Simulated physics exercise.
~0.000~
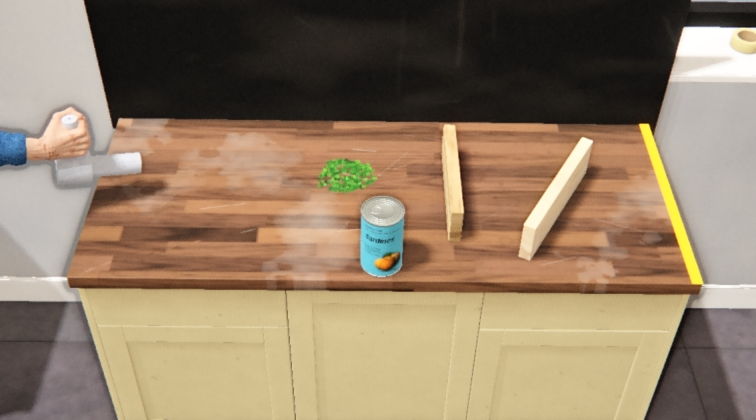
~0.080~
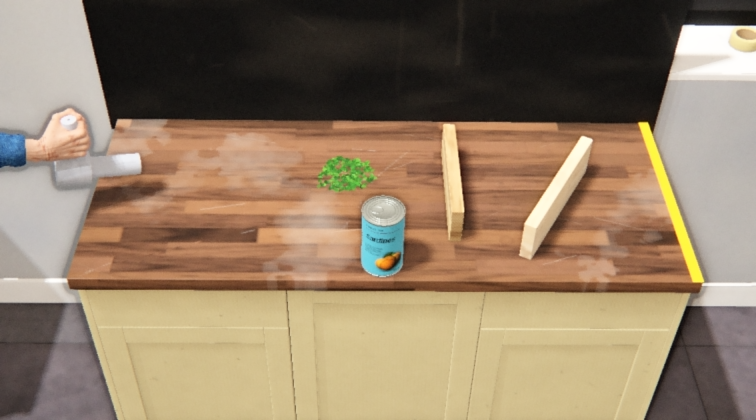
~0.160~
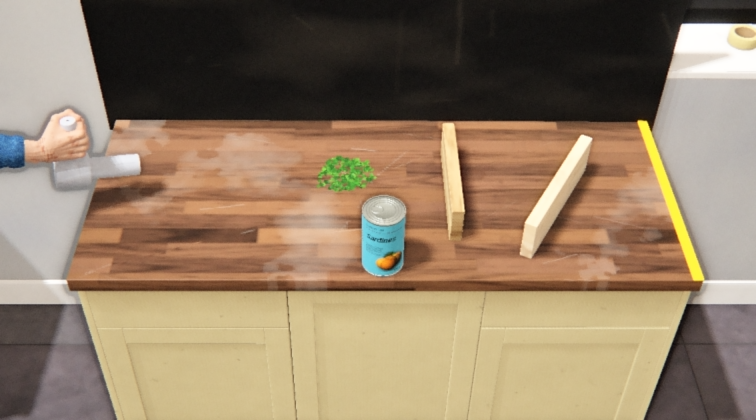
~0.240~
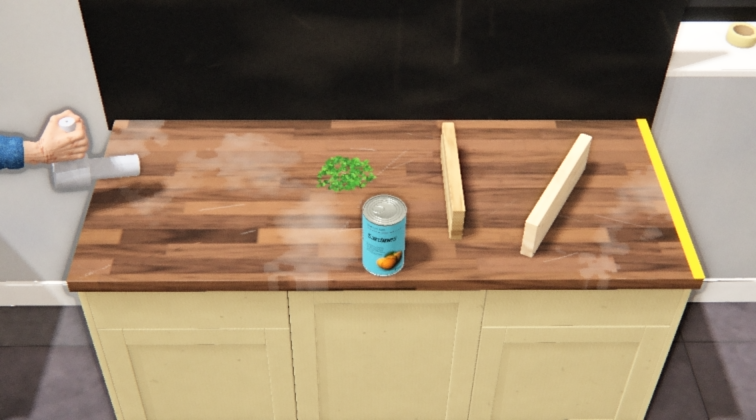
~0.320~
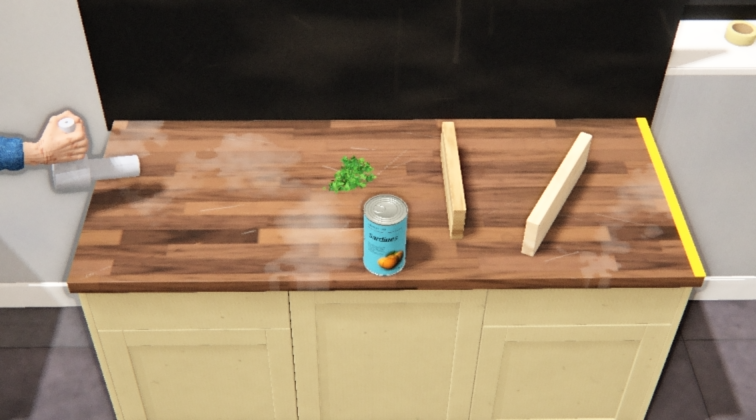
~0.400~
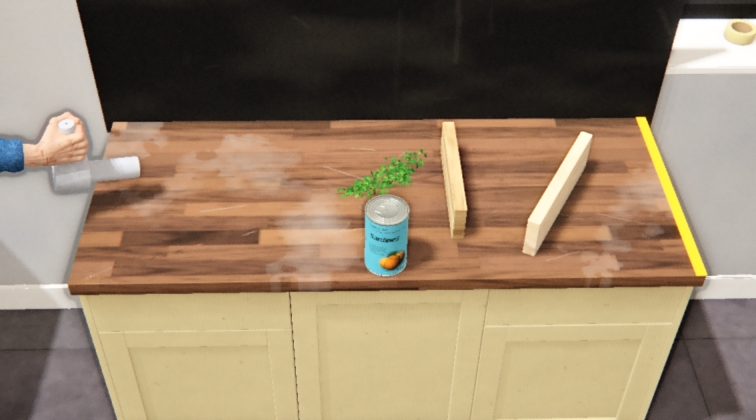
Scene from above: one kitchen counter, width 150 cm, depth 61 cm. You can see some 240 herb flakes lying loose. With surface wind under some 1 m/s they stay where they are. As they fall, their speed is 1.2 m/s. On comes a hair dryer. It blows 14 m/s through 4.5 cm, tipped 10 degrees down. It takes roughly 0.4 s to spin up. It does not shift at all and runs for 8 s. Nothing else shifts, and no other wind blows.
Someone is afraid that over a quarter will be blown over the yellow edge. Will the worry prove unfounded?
Yes, the quarter mark is not passed.
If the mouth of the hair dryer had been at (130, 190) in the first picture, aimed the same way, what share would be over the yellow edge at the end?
I'd expect close to 60 per cent.
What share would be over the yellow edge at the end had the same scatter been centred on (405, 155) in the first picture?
Share at the end: Near 60 %.
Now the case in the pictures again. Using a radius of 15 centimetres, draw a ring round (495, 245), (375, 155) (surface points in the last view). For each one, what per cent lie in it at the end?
Estimates in listed order: 50 %; 0 %.
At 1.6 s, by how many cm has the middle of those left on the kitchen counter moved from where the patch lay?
About 35 cm.
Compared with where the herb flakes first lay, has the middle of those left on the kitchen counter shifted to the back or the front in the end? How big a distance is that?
It has shifted to the near edge, by around 30 cm.
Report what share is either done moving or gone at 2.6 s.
It comes out at some 60 %.
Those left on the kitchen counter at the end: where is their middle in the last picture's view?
Look somewhere near (450, 254).
After 1.6 s, 64 % are on the move or not yet settled, 9 % are over the yellow edge; the middle of those still in play is near (450, 249).
After 2.6 s, 41 % are on the move or not yet settled, 9 % are over the yellow edge; the middle of those still in play is near (451, 254).
After 4.4 s, 28 % are on the move or not yet settled, 10 % are over the yellow edge; the middle of those still in play is near (451, 251).
After 8.0 s, at the end, 10 % are over the yellow edge; the middle of those still in play is near (450, 254).
